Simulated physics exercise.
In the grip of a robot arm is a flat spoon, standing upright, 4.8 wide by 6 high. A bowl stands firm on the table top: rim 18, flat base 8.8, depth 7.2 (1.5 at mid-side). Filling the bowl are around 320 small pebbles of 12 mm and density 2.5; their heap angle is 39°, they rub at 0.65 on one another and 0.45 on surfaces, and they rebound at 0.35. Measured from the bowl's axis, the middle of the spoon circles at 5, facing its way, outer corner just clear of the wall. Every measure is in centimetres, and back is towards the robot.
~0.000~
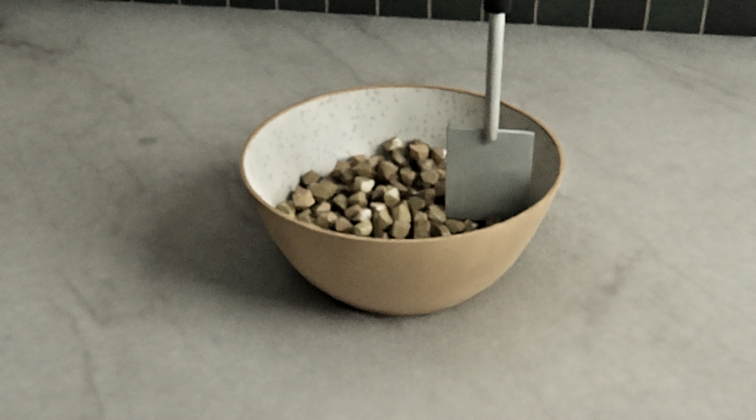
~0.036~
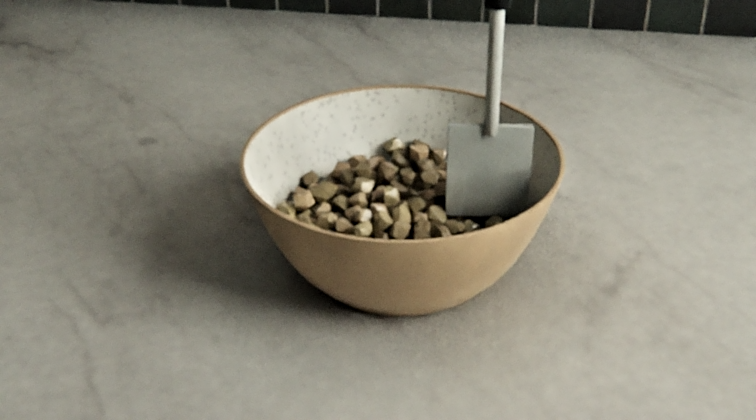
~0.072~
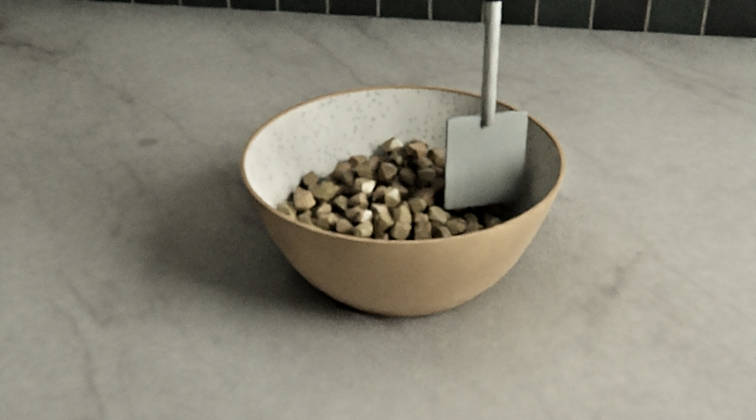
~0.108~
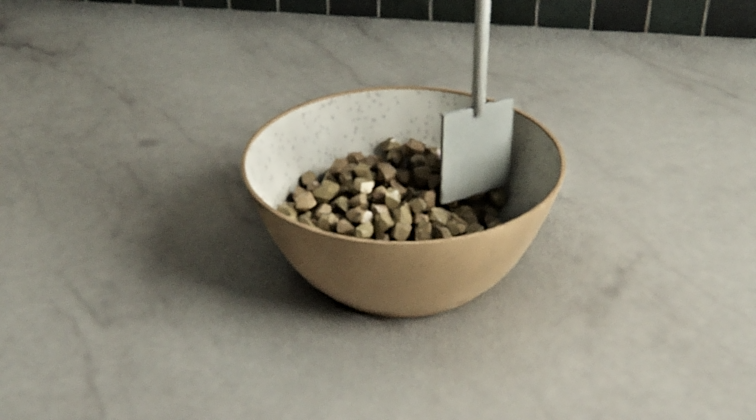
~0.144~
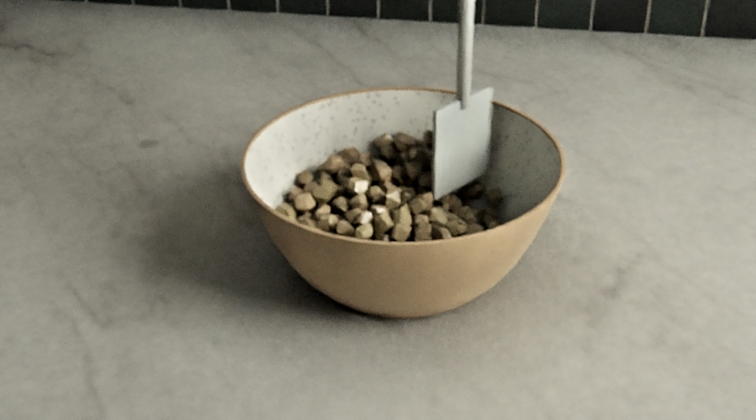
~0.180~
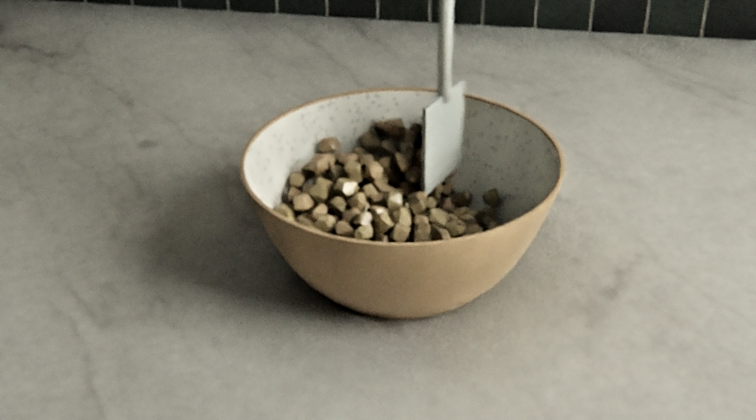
A flat metal spoon sweeps leftward through brown chunks in a bowl, turning nearly edge-on.
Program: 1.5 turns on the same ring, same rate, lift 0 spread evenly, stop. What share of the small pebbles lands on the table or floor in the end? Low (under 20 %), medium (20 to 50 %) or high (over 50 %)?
Low - under 20 %.
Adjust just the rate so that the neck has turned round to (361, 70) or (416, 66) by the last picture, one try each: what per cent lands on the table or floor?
First try: About 30 %; second try: About 20 %.
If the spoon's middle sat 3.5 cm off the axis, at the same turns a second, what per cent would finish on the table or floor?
Roughly 10 percent, I'd expect.
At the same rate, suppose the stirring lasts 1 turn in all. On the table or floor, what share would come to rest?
I'd expect some 5 per cent.
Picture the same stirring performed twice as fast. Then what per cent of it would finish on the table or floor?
My guess is about 30 per cent.
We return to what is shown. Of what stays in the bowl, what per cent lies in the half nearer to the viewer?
Roughly 70 percent of it.
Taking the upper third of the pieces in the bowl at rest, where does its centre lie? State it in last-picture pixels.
(334, 232).
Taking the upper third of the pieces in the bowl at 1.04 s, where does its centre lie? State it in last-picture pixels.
Around (393, 140).
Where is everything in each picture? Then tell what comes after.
In the first picture, spoon neck at (492, 105), 0° round; upper third of the load around (395, 208), from x 285 to 510, top at y 145; 323 in the bowl.
In the second picture, spoon neck at (492, 101), 7° round; upper third of the load around (395, 207), from x 285 to 510, top at y 145.
In the third picture, spoon neck at (489, 91), 22° round; upper third of the load around (394, 204), from x 285 to 510, top at y 145.
In the fourth picture, spoon neck at (479, 83), 38° round; upper third of the load around (386, 200), from x 290 to 510, top at y 145.
In the fifth picture, spoon neck at (464, 75), 54° round; upper third of the load around (386, 195), from x 285 to 510, top at y 130.
In the sixth picture, spoon neck at (444, 70), 69° round; upper third of the load around (379, 191), from x 285 to 510, top at y 115; 323 in the bowl.
After 0.61 s, 254° round, highest piece 9 above the table; 312 in the bowl, 9 on the table or floor, 2 in flight or on the tool.
After 1.04 s, 79° round, highest piece 9 above the table; 292 in the bowl, 22 on the table or floor, 9 in flight or on the tool.
After 1.45 s, 180° round, highest piece 7 above the table; 283 in the bowl, 39 on the table or floor, 1 in flight or on the tool.
After 2.15 s, 180° round, highest piece 7 above the table; 283 in the bowl, 40 on the table or floor.
At rest, 283 in the bowl, 40 on the table or floor. That is 12 % on the table or floor.
